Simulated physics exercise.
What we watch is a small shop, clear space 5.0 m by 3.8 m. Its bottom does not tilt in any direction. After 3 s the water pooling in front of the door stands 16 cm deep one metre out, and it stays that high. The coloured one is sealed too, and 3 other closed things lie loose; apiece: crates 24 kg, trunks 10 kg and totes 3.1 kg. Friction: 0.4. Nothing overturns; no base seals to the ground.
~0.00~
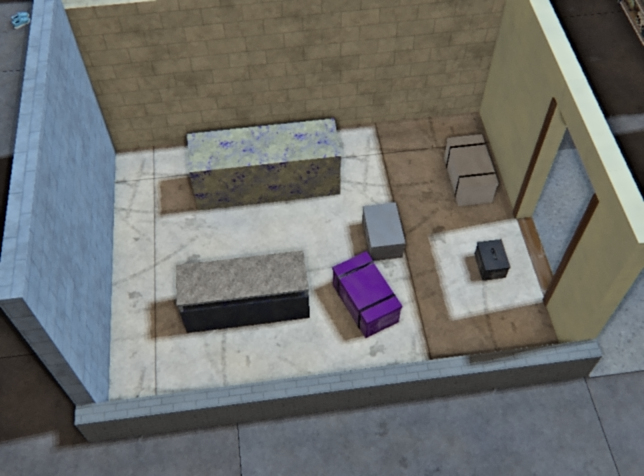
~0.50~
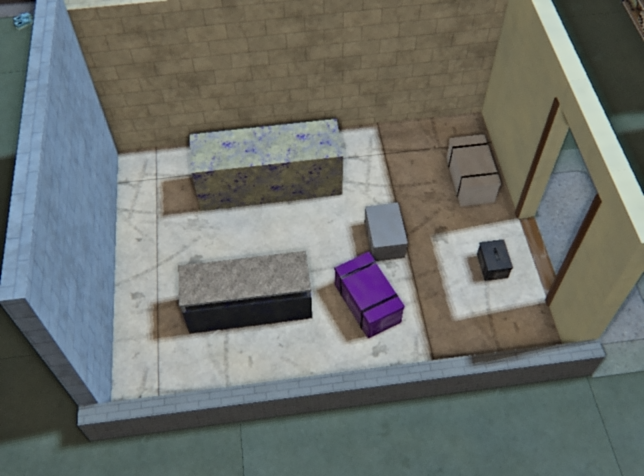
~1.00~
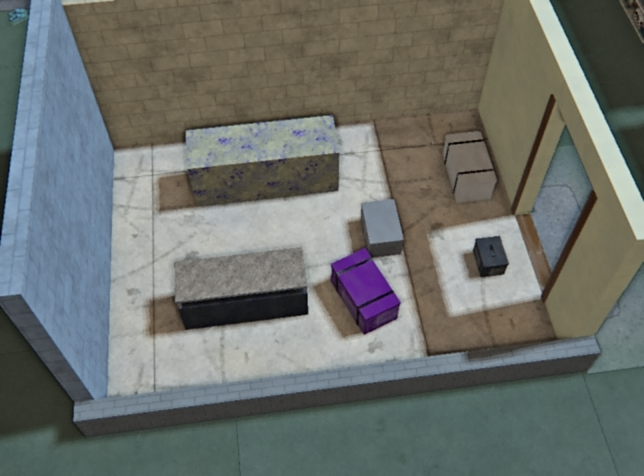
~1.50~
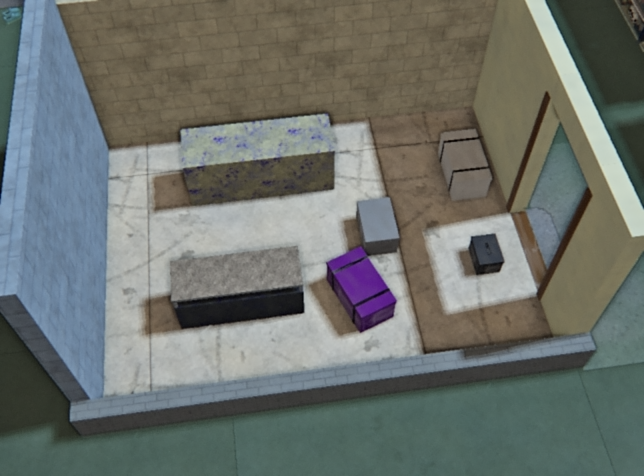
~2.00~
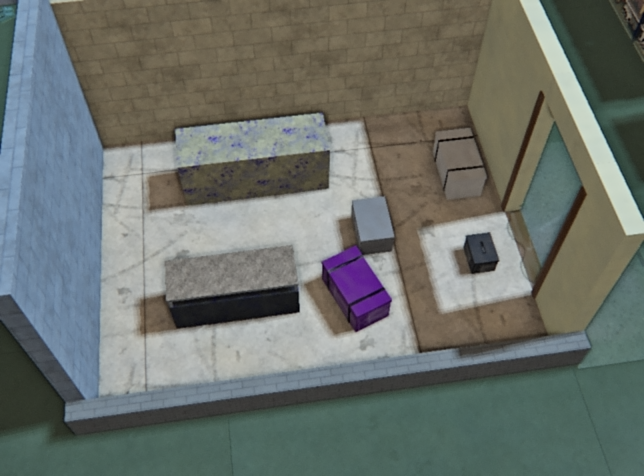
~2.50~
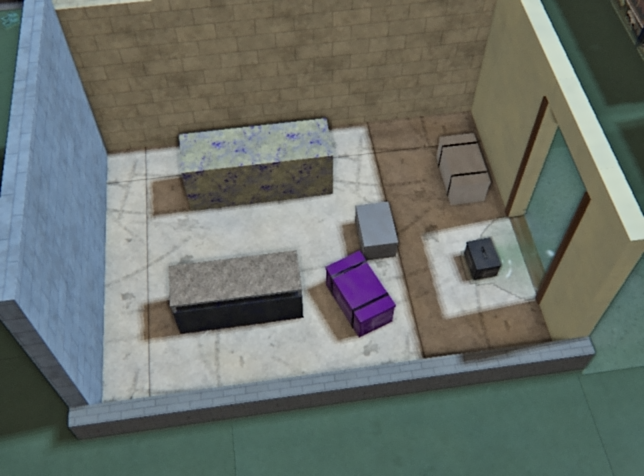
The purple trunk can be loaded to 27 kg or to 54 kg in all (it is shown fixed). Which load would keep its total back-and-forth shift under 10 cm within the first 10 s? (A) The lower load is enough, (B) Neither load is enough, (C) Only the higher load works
Answer: C.
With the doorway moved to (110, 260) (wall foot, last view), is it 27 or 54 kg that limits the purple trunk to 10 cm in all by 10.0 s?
Under that setup, the light option succeeds.
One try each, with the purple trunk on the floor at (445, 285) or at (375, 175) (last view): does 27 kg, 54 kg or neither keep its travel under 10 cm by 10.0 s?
In that order: Just the heavier works; both loads work.
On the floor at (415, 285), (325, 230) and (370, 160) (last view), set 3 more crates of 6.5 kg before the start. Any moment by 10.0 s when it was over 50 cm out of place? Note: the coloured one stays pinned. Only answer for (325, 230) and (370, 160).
In the order given, within the mark and then beyond the mark.
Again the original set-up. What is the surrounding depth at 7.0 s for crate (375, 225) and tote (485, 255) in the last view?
I'd estimate 5 cm for the first and 9 cm for the second.
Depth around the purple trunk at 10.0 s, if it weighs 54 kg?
6 cm, roughly.
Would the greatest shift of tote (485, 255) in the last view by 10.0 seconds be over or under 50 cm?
I'd say it goes further.
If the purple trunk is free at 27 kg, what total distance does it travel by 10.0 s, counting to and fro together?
It covers about 30 cm altogether.
After 3.5 s the purple trunk would be 0 cm from its start with 27 kg and 0 cm from its start with 54 kg; 0 cm of water round it then.
After 4.5 s the purple trunk would be 2 cm from its start with 27 kg and 0 cm from its start with 54 kg; 5 cm of water round it then.
After 7.0 s the purple trunk would be 30 cm from its start with 27 kg and 0 cm from its start with 54 kg; 5 cm of water round it then.
After 10.0 s the purple trunk would be 34 cm from its start with 27 kg and 0 cm from its start with 54 kg; 6 cm of water round it then.
